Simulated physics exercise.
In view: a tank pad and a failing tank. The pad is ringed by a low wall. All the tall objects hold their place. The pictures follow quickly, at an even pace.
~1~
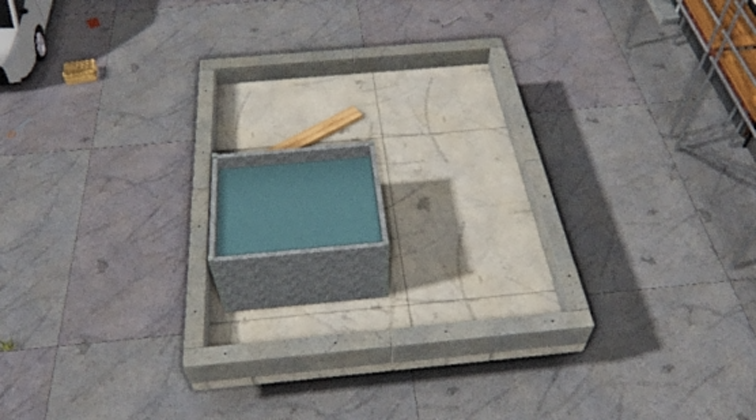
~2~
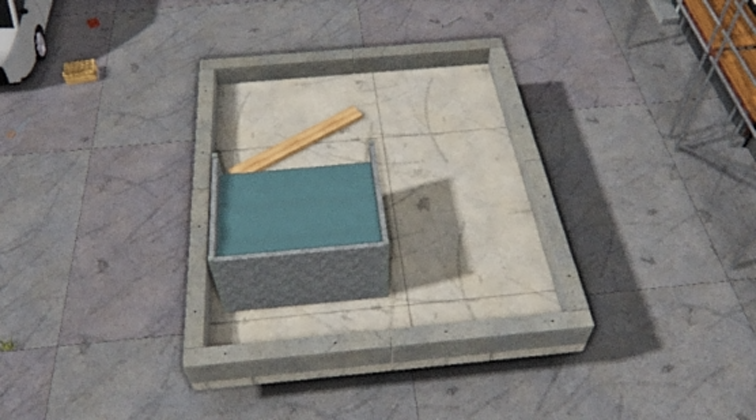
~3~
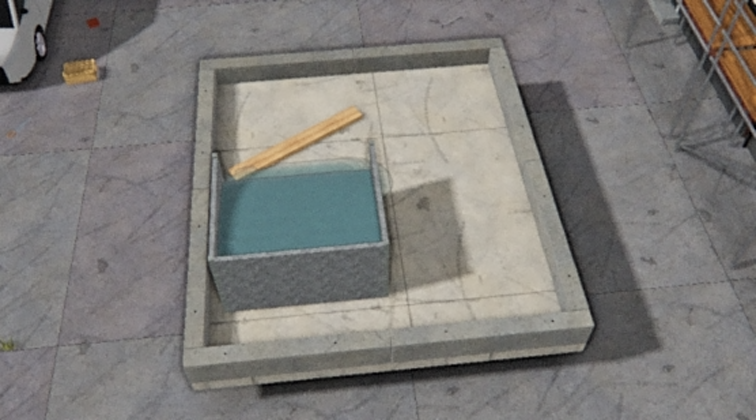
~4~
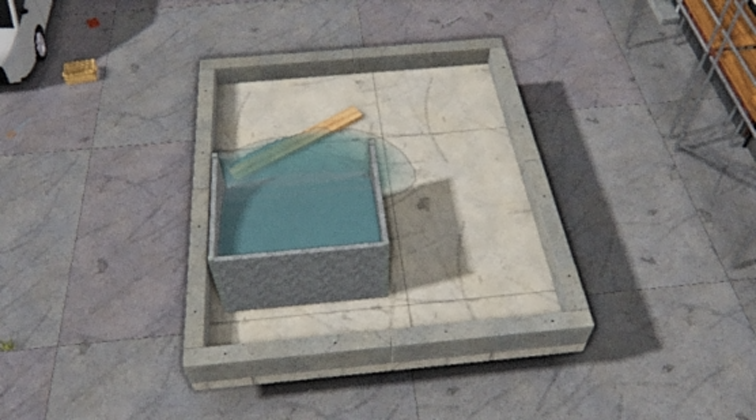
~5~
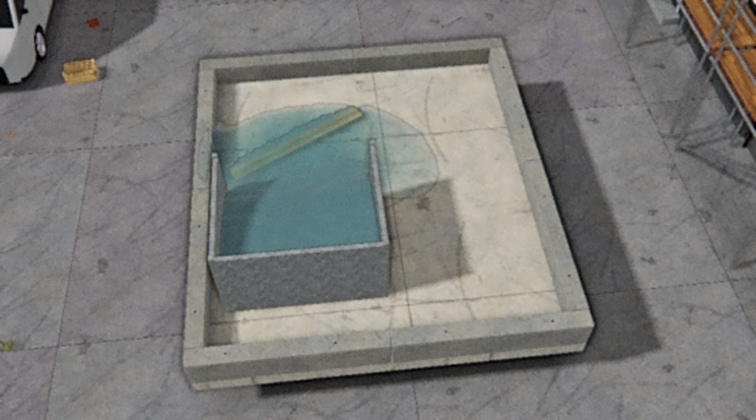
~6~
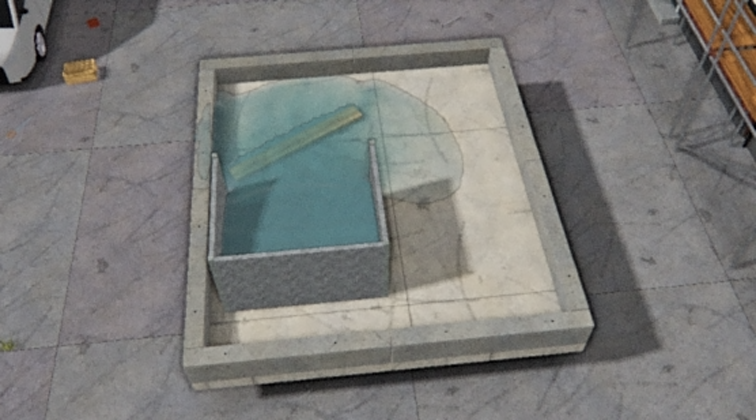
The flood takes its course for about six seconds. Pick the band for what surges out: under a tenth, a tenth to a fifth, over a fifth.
It loses a tenth to a fifth.
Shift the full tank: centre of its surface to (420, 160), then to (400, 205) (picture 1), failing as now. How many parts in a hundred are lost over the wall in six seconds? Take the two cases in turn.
About 14 and 12 per cent.
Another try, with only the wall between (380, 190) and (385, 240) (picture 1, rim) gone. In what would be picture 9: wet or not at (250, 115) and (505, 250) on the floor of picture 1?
One after the other: Dry, awash.
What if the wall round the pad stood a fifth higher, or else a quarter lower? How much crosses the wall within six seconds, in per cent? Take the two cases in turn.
About 8 and 24 per cent.
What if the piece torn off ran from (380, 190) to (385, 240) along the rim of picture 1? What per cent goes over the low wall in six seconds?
Some 10 per cent.
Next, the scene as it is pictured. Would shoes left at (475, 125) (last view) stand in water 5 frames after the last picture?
Answer: Flooded.
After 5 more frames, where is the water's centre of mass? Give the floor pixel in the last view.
Close to (307, 173).
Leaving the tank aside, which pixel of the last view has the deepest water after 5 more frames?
Roughly at (263, 86).
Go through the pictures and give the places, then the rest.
In the first frame, the tank at (297, 202) is whole and still.
In the second frame, the front is at a hidden place, out from the gap on the tank's far side.
In the third frame, the front is at a hidden place, out from the gap on the tank's far side.
In the fourth frame, the front is at (396, 152), out from the gap on the tank's far side.
In the fifth frame, the front is at (370, 109), out from the gap on the tank's far side.
In the sixth frame, water pours out on the tank's far side and has run to (381, 85).
A moment on, water covers 50 % of the floor; the low wall has let 0 % over.
Next, water covers 55 % of the floor; the low wall has let 1 % over.
Then, water covers 55 % of the floor; the low wall has let 11 % over.
Later, water covers 80 % of the floor; the low wall has let 13 % over.
In the end, water covers 80 % of the floor; the low wall has let 13 % over.
